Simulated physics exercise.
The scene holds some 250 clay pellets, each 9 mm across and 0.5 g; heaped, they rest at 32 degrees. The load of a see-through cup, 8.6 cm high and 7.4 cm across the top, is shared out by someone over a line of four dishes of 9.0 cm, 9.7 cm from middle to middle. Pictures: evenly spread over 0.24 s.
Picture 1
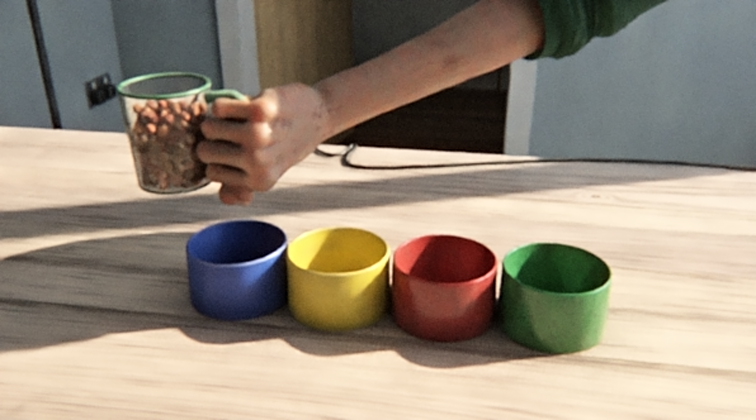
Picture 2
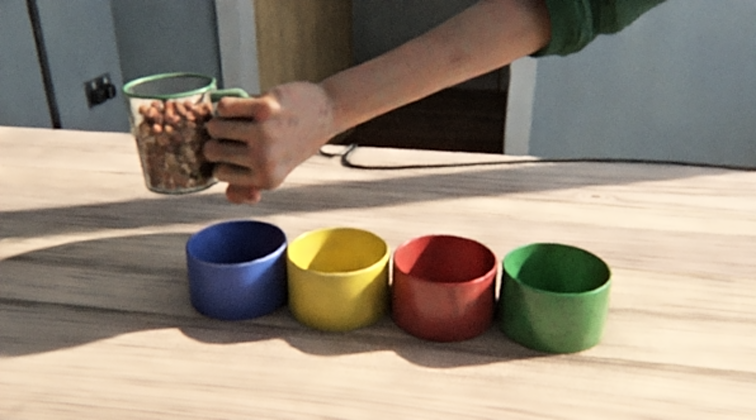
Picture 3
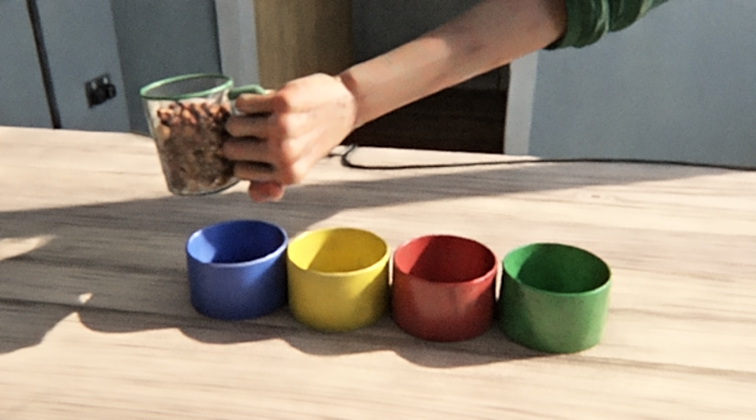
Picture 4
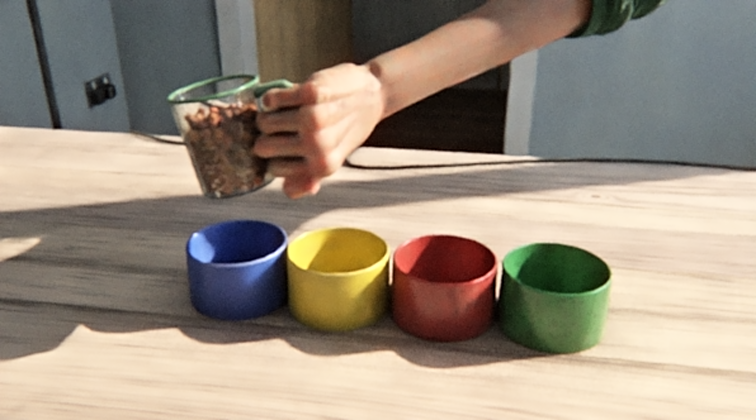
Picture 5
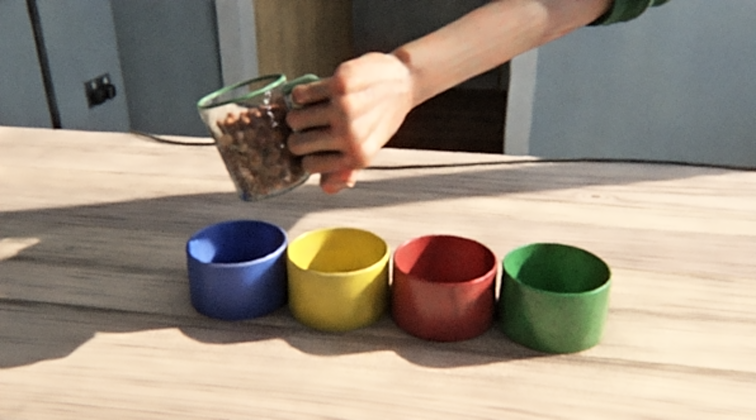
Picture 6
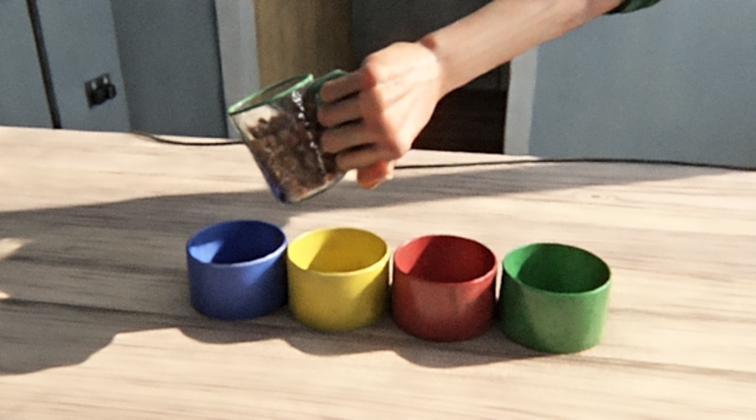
A hand reaching in from the upper right, its sleeve dark green, holds a clear, green-rimmed cup of reddish-brown pellets above a pale wooden table. Below, blue, yellow, red and green dishes stand in a row from left to right, seen from slightly above against grey panels and a dark cable. The hand carries the cup rightward, gradually tilting it to the left, while the camera stays still.
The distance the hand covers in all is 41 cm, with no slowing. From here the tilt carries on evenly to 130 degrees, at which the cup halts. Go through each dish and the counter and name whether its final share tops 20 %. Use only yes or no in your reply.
Red dish: No; blue dish: No; green dish: Yes; yellow dish: No; counter: No.
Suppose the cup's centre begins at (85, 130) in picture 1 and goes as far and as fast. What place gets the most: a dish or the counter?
Largest amount ends at red.
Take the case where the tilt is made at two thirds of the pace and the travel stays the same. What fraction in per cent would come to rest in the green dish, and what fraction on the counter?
I'd say green ends at 100 while the counter ends at 0.
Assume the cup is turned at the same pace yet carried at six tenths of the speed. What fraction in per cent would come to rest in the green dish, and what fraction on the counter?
Result - green dish: 90; counter: 0.
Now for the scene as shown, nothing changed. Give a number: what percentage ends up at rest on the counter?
About 0 percent.
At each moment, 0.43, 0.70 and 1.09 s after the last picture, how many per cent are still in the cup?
Going in order, it reads 100, then 100, and finally 0 per cent.
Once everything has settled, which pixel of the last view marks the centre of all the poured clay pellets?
My guess is close to (554, 297).
Then, 0.43 s after the last picture, tilt 75 degrees; cup holds 100 %.
Then, 0.70 s after the last picture, tilt 109 degrees; cup holds 100 %.
Then, 1.09 s after the last picture, tilt 130 degrees; cup holds 0 %, green 100 %.
In the end, red 0 %, blue 0 %, green 100 %, yellow 0 %, counter 0 %.
